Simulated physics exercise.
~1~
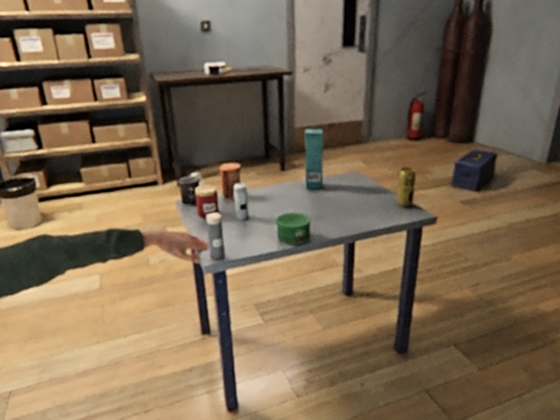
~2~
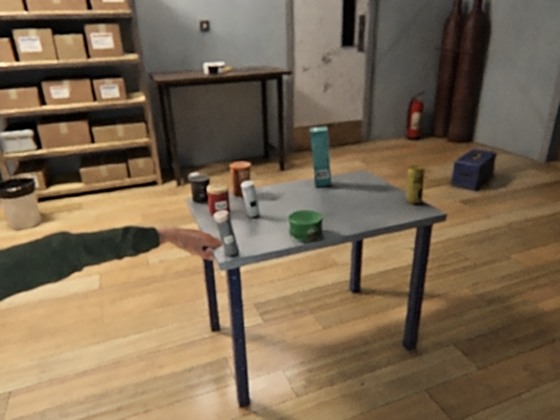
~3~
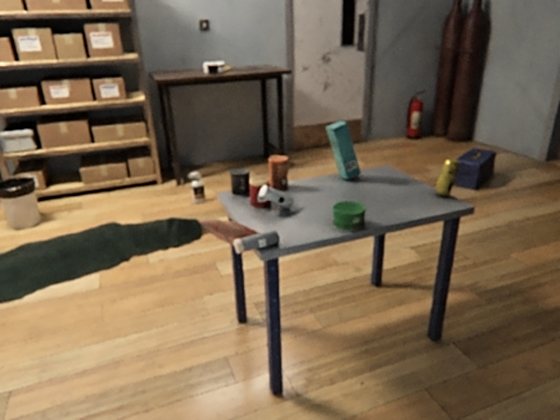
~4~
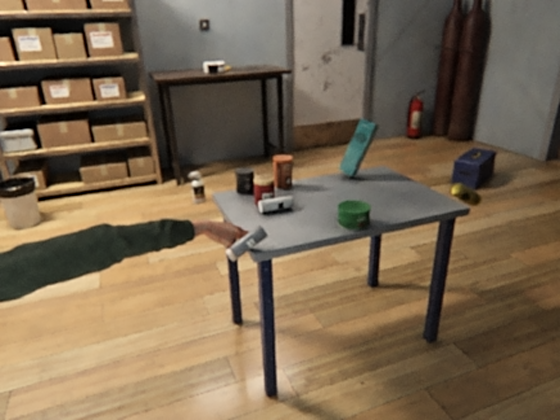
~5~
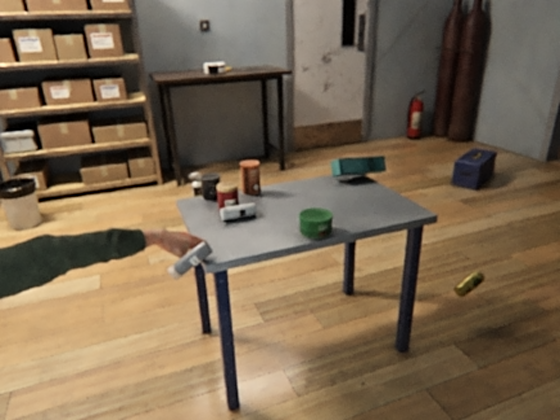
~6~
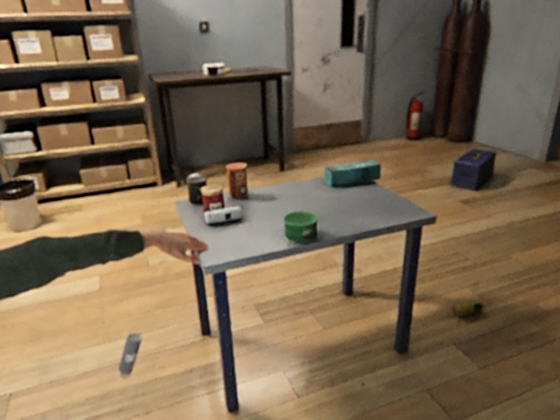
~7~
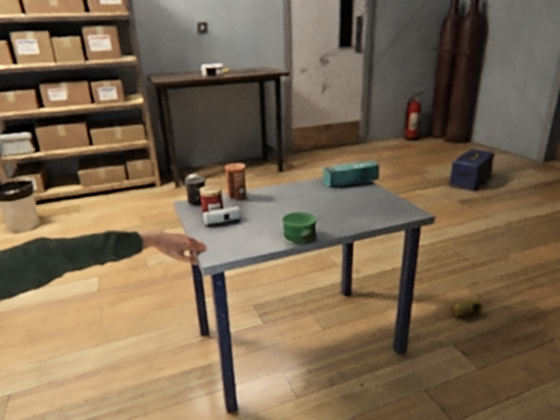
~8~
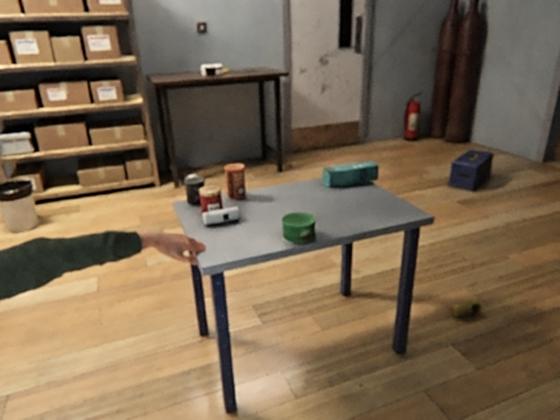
An arm jerks a table right and back, toppling four containers, two onto the floor.
